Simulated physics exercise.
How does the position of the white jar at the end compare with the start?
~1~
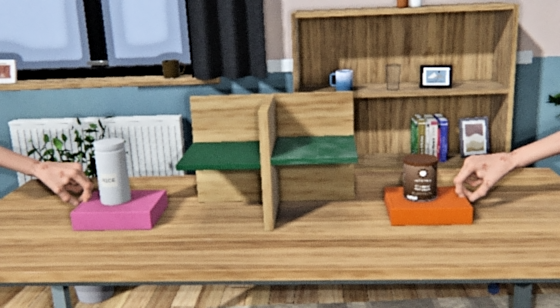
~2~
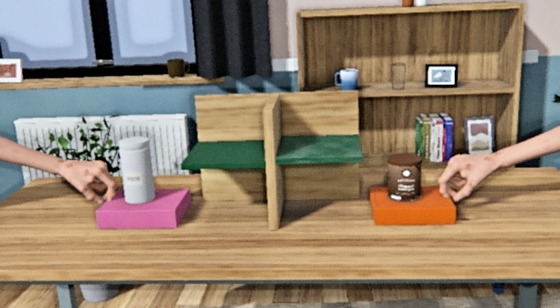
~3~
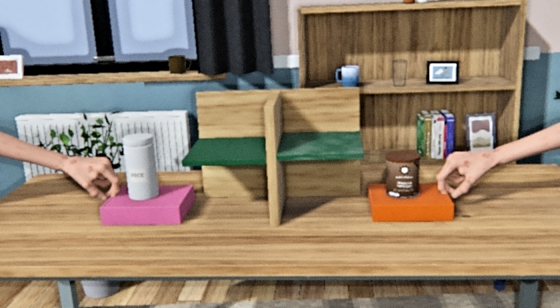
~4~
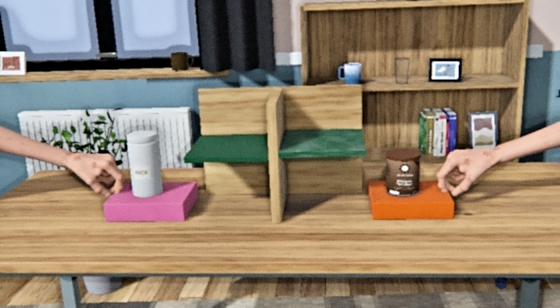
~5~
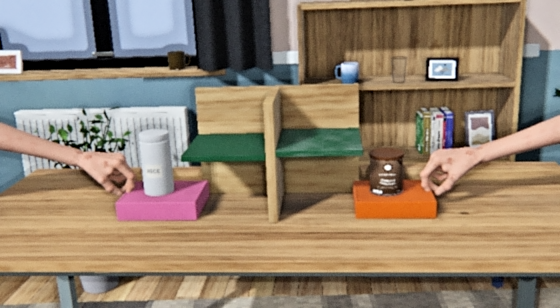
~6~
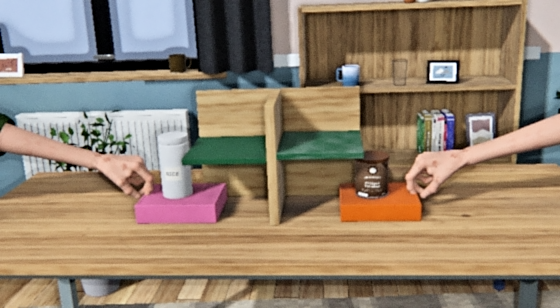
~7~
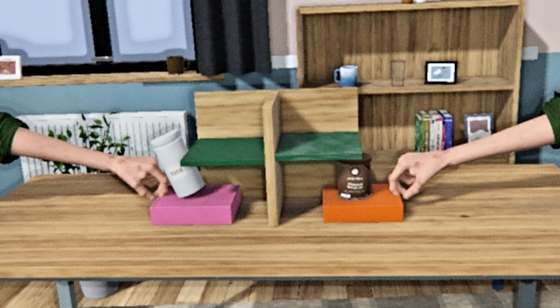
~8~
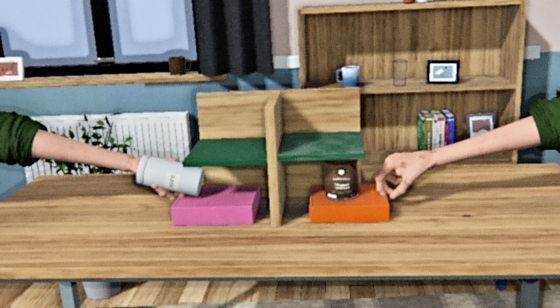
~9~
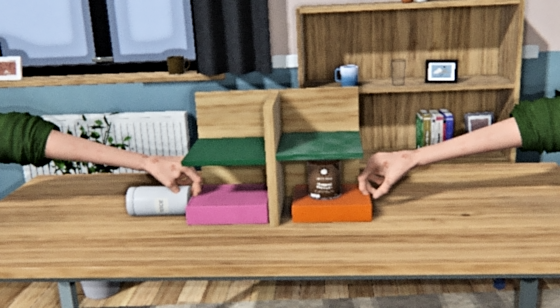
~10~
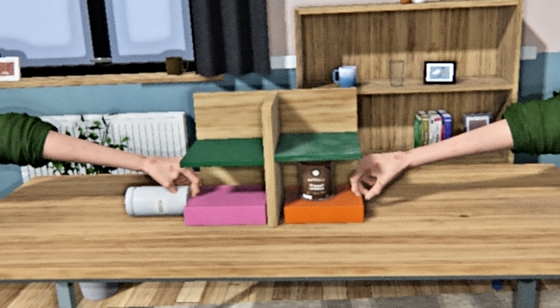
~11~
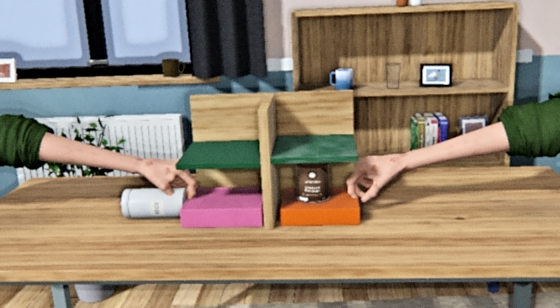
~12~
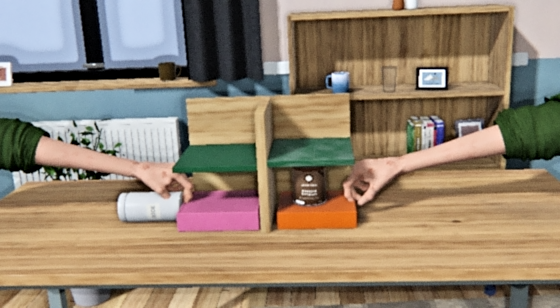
At the start the white jar stands upright on the pink tray, but at the end it lies on its side on the table, to the left of the tray.
